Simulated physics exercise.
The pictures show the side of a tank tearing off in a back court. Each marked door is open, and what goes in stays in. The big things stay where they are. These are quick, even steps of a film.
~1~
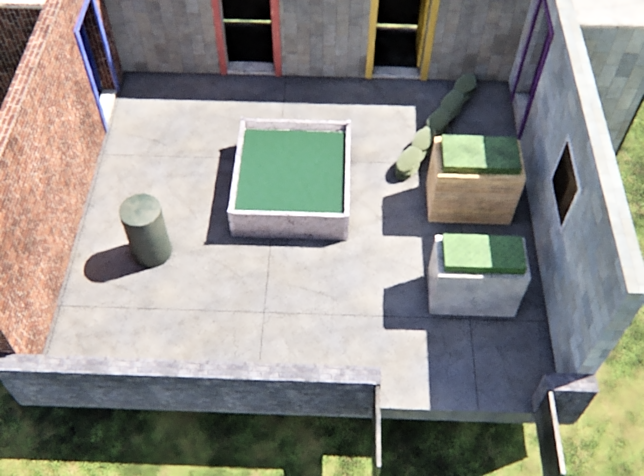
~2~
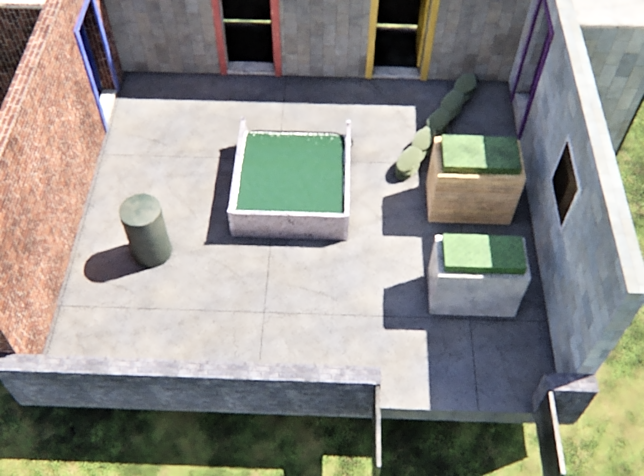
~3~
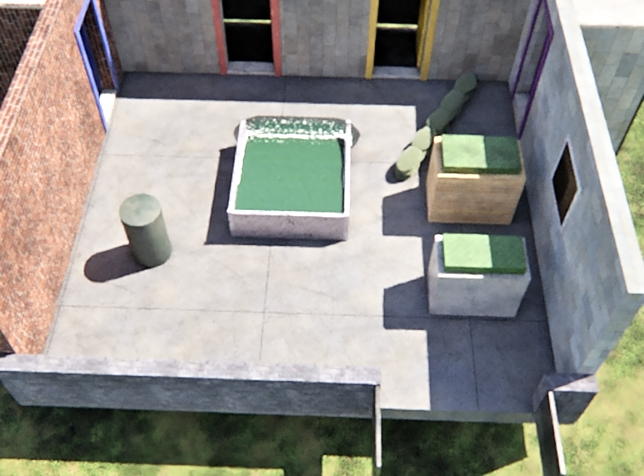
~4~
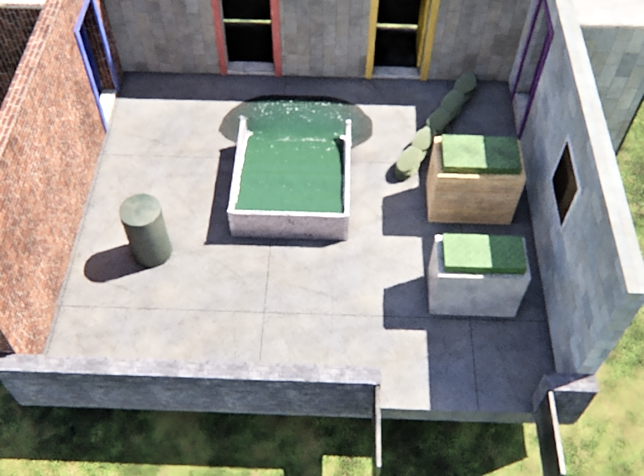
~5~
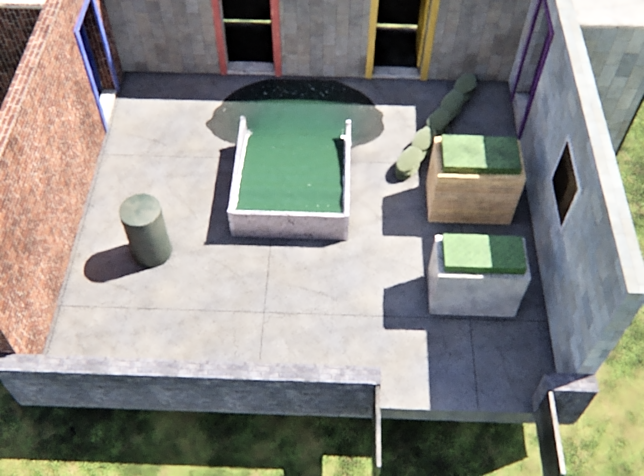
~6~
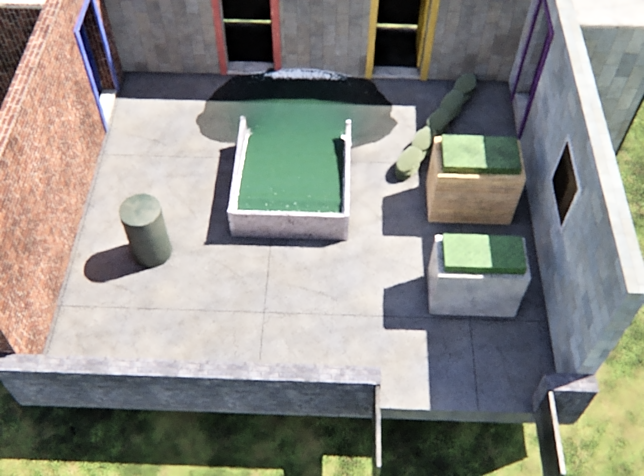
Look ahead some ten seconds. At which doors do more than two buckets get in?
In the end: The blue door floods; the purple door holds within the limit; the yellow door floods; the red door floods.
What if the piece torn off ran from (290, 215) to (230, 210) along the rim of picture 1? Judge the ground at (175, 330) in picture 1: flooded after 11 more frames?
Verdict: Covered.
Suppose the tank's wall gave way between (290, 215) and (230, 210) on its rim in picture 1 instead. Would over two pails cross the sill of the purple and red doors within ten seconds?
My reading: The purple one holds, the red one is under.
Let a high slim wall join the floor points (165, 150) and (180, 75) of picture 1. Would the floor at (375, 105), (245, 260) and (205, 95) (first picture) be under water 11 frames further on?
As listed: Covered, not flooded, under water.
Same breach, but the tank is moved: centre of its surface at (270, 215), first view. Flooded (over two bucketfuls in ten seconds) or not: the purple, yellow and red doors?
Then: The purple one lets less in, the yellow one is over, the red one takes more.
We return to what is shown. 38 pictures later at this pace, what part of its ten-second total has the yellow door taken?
Roughly 95 per cent.
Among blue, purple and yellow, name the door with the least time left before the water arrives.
I say the door marked yellow.
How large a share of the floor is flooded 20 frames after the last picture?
Roughly 30 per cent.
A moment on, water covers 15 % of the floor; the blue door not reached, the purple door not reached, the yellow door wet at the sill, nothing in, the red door over two buckets in.
Next, water covers 20 % of the floor; the blue door not reached, the purple door not reached, the yellow door under two buckets in, the red door over two buckets in.
Then, water covers 30 % of the floor; the blue door over two buckets in, the purple door wet at the sill, nothing in, the yellow door over two buckets in, the red door far over two buckets in.
Later, water covers 55 % of the floor; the blue door over two buckets in, the purple door wet at the sill, nothing in, the yellow door over two buckets in, the red door far over two buckets in.
In the end, water covers 75 % of the floor; the blue door over two buckets in, the purple door wet at the sill, nothing in, the yellow door over two buckets in, the red door far over two buckets in.
